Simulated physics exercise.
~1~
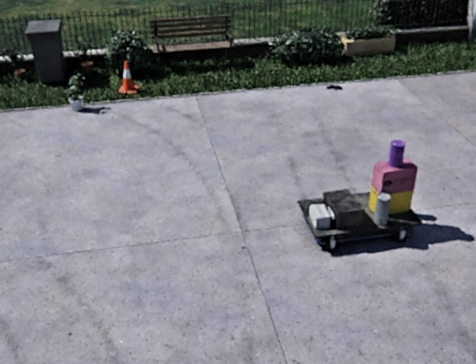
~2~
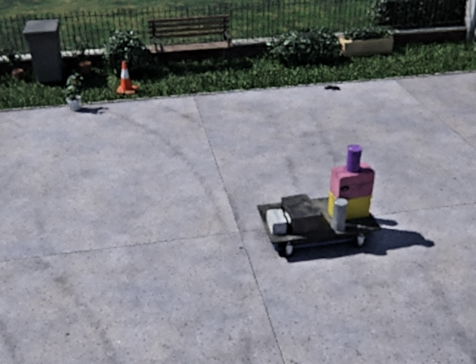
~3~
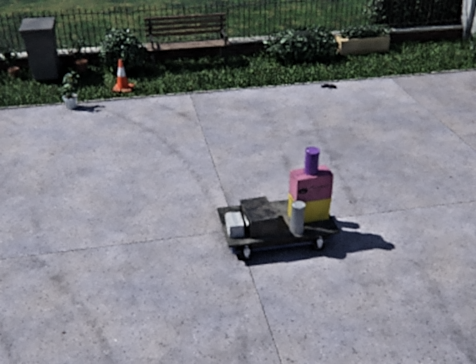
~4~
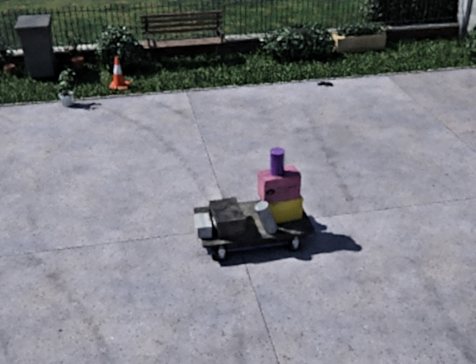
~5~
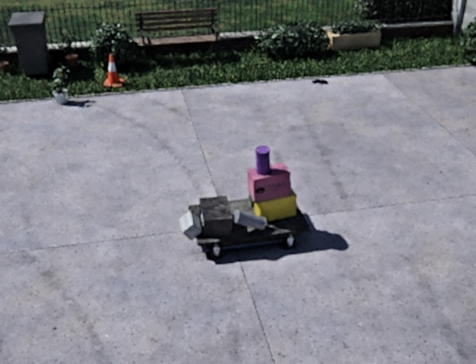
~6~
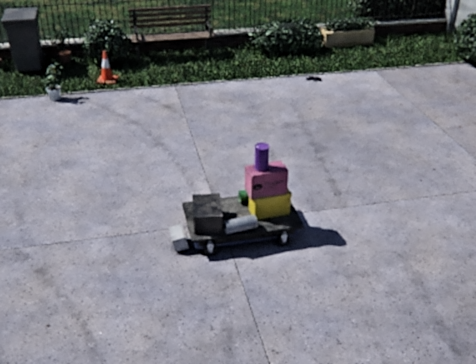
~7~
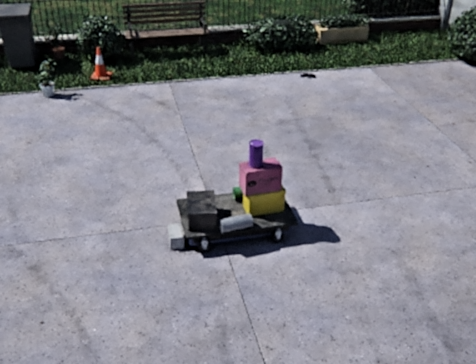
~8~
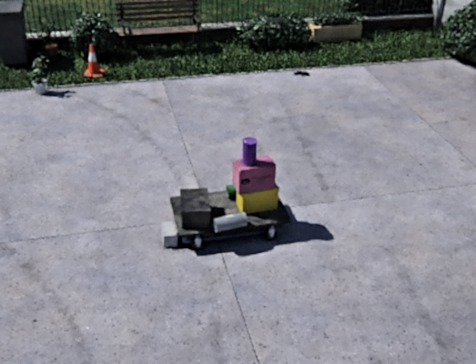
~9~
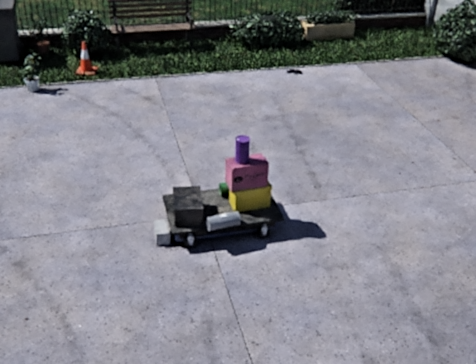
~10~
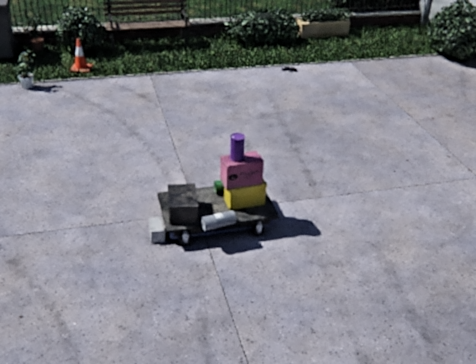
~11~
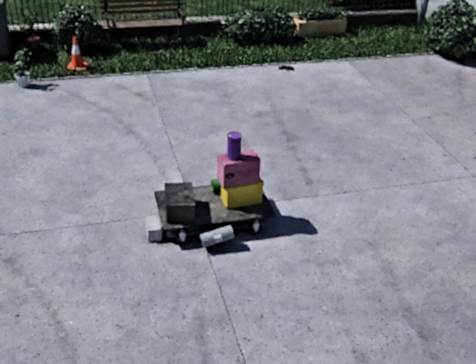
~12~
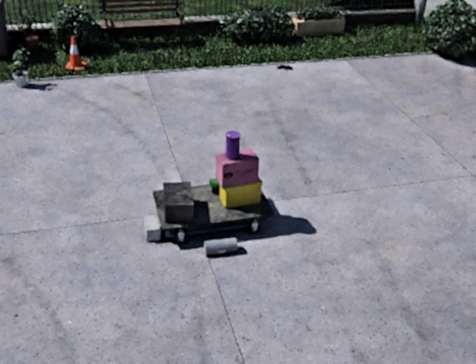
The clip shows a flat cart carrying stacked blocks and canisters leftward across pavement and stopping; a white parcel drops off the front, a grey canister topples and later rolls off onto the ground, while the pink box, yellow tote and purple canister stay stacked.
